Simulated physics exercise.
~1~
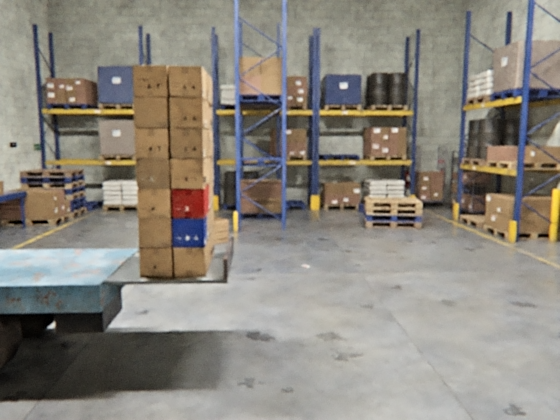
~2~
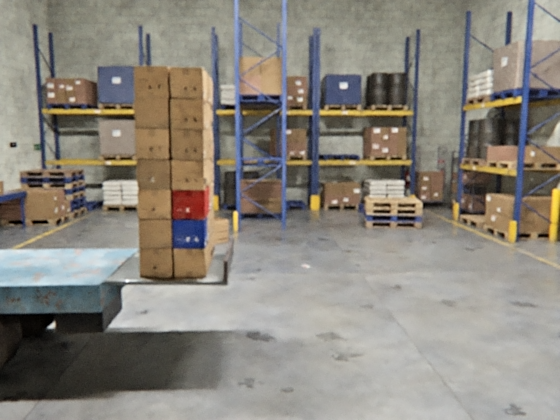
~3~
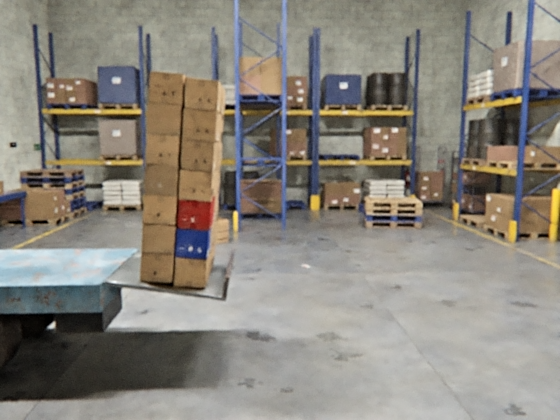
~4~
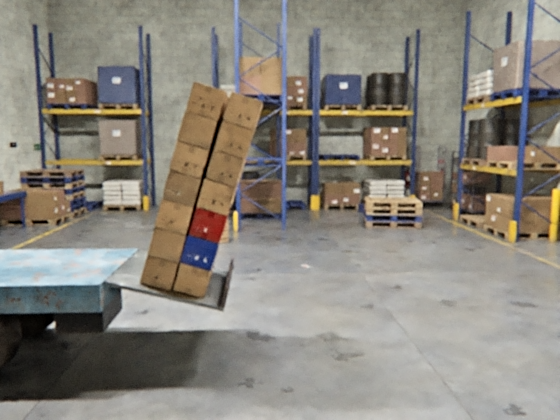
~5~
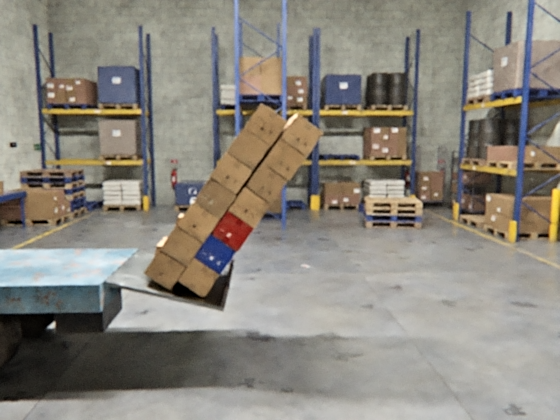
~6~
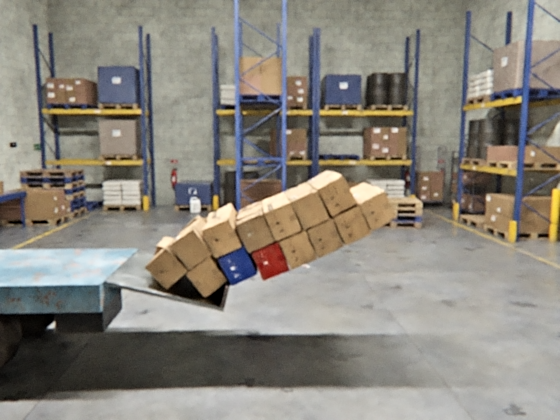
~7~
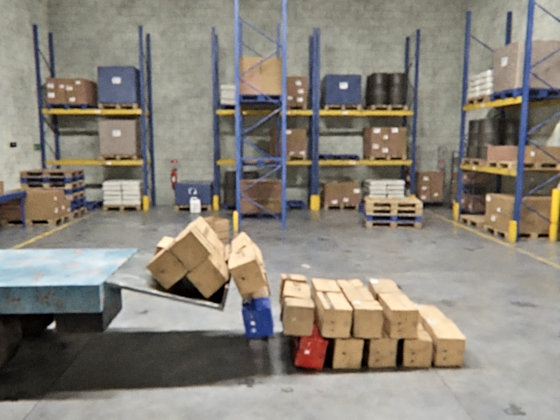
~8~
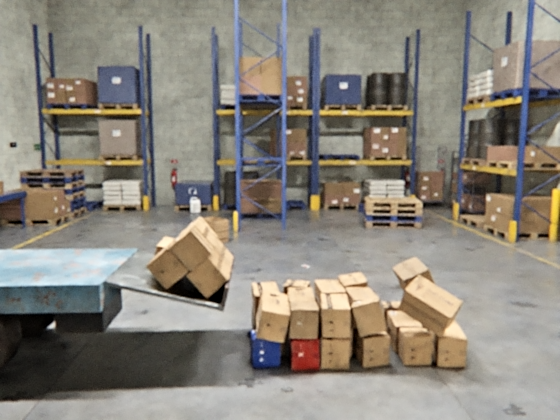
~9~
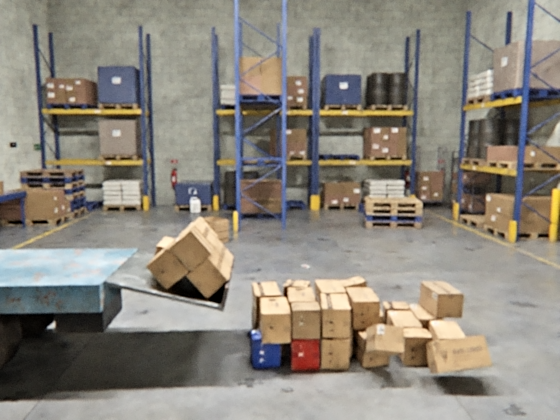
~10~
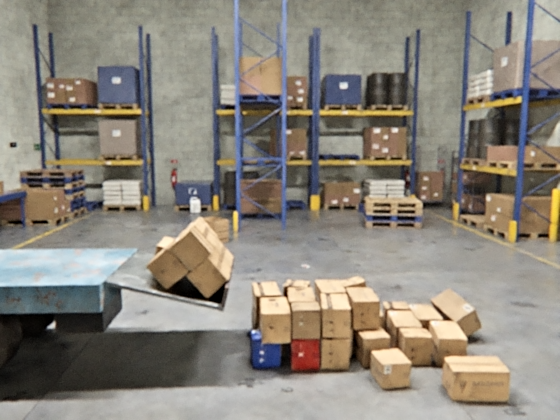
A tall stack of cartons tips right off a dipping flap, leaving most on the floor.
